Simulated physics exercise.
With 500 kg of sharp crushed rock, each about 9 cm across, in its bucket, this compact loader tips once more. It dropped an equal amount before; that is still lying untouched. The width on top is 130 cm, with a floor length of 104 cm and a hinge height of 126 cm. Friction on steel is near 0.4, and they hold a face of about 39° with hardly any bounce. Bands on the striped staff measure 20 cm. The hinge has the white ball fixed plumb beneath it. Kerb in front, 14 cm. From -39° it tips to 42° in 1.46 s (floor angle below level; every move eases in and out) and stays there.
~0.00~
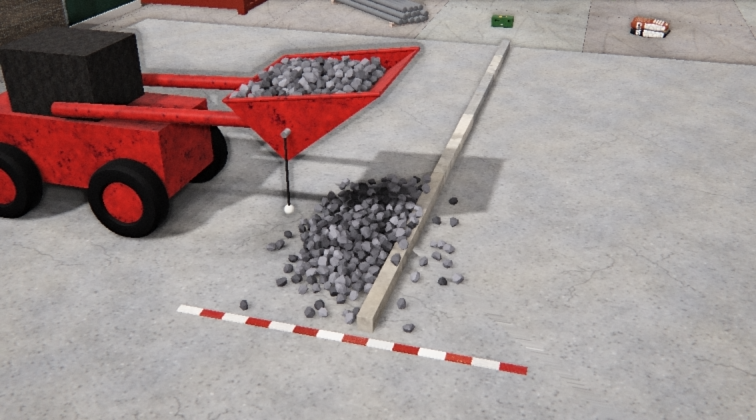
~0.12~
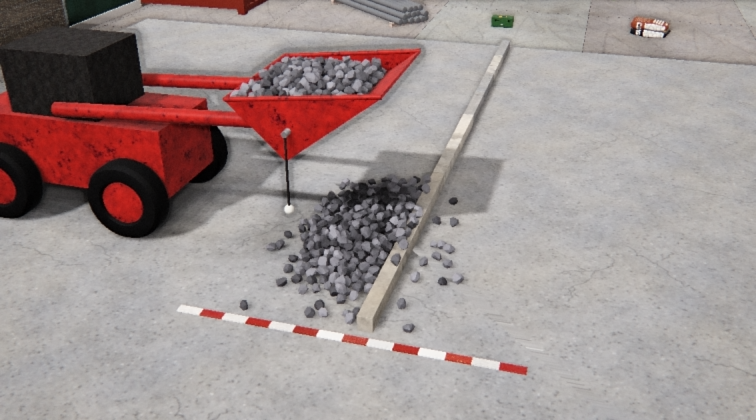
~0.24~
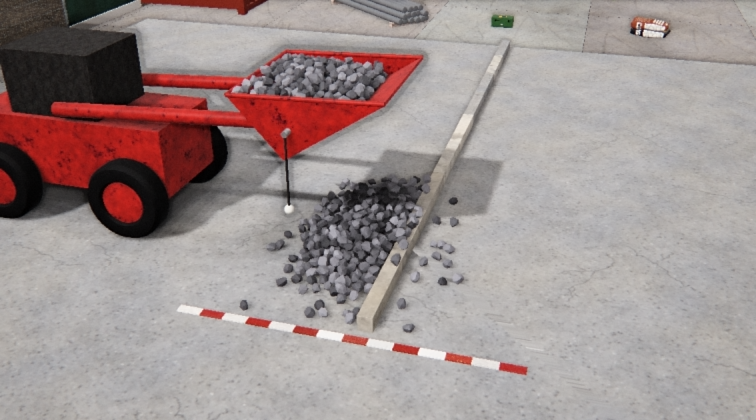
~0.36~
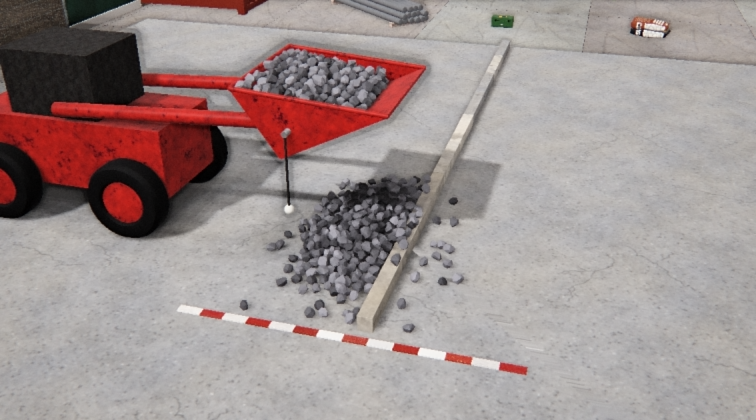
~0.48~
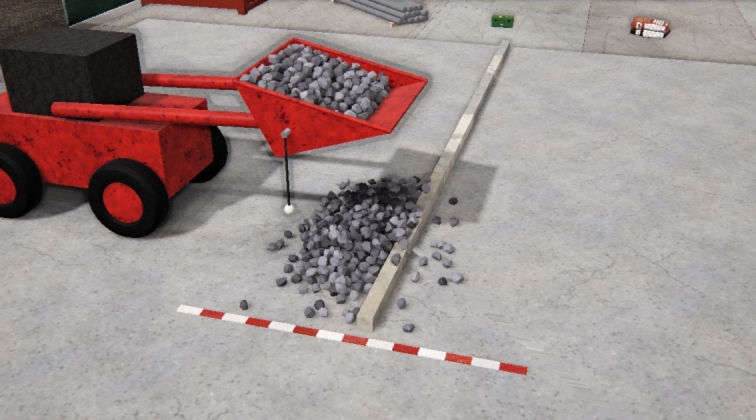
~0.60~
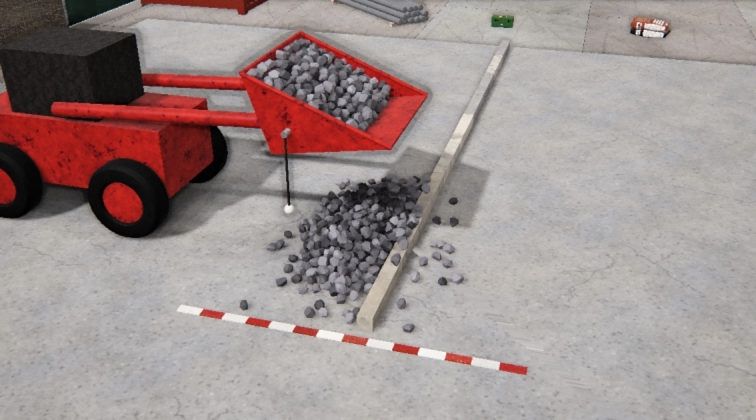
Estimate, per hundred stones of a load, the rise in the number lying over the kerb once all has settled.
Roughly 60 more per hundred.
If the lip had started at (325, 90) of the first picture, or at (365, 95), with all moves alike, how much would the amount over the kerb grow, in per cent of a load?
Case one about 10 %, case two about 40 %.
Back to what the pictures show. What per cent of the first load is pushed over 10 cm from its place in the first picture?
0 per cent.
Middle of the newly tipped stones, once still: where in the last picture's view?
They end up centred around (427, 230).
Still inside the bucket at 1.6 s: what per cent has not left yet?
Some 60 %, roughly, is held.
After 1.1 s the floor is at 30°; in per cent of one load, 100 in the bucket, 97 on this side of the kerb, 3 over the kerb; the foremost stones are at (443, 264).
After 1.6 s the floor is at 42°; in per cent of one load, 62 in the bucket, 134 on this side of the kerb, 4 over the kerb; the foremost stones are at (443, 264).
After 1.9 s the floor is at 42°; in per cent of one load, 15 in the bucket, 148 on this side of the kerb, 36 over the kerb; the foremost stones are at (492, 245).
After 4.8 s the floor is at 42°; in per cent of one load, 0 in the bucket, 137 on this side of the kerb, 63 over the kerb; the foremost stones are at (553, 262). Net gain over the kerb, 60.
